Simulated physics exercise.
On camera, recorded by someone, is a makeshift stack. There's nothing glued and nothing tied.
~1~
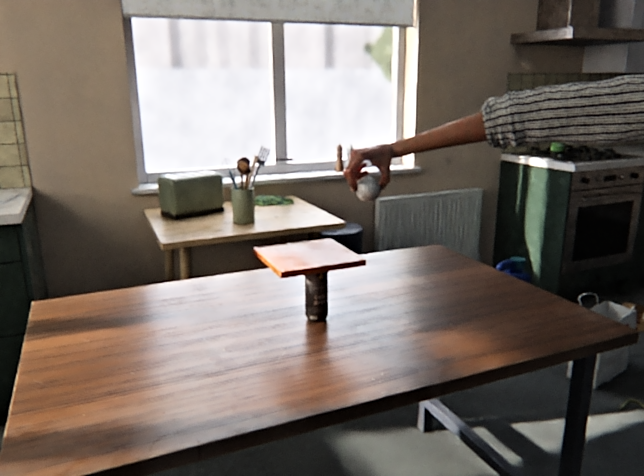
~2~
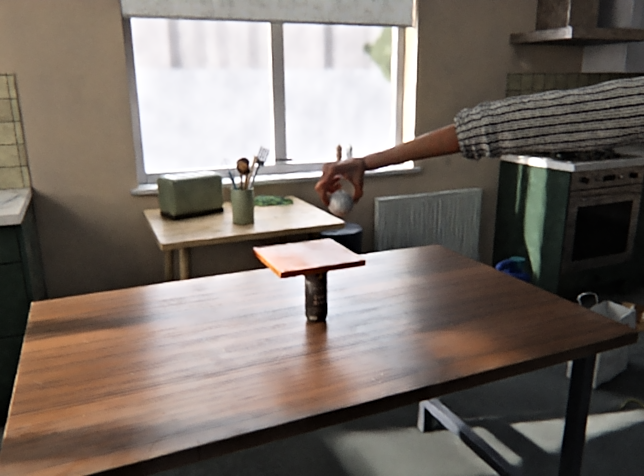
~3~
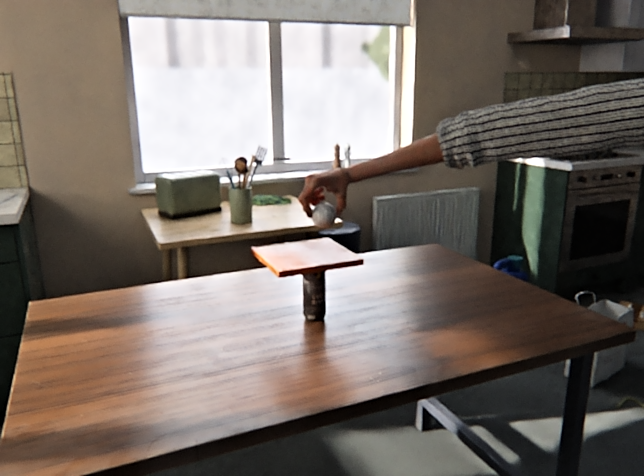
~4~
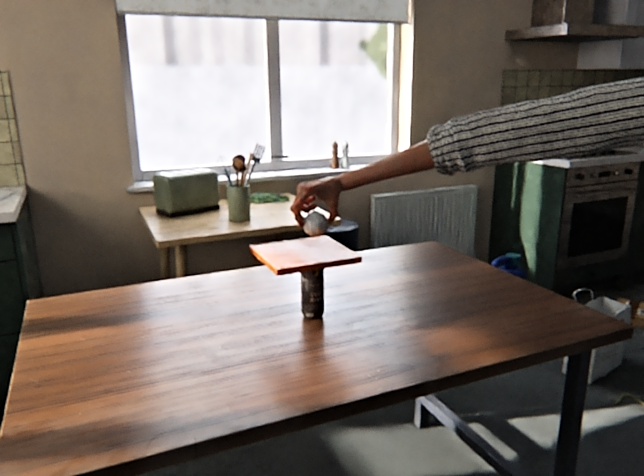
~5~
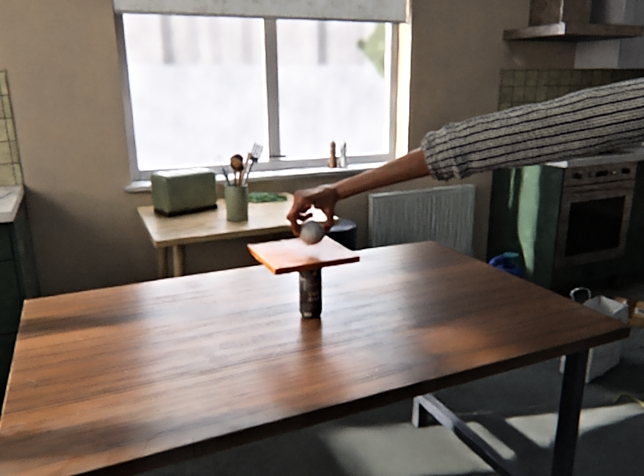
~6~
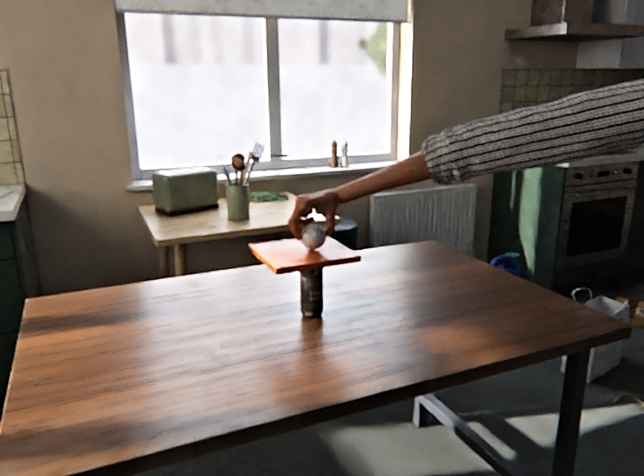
In a kitchen, a hand moves a white onion left and down onto an orange lid.
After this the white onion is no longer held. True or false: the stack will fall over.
False.
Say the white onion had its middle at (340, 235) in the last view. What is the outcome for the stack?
Well, it survives then.
Then, 0.20 s after the last picture, nothing has stirred.
Then, 0.40 s after the last picture, white onion resting near (313, 237).
At rest, all 3 in place. Seen from the same camera at the end, white onion near (313, 237). The stack holds.
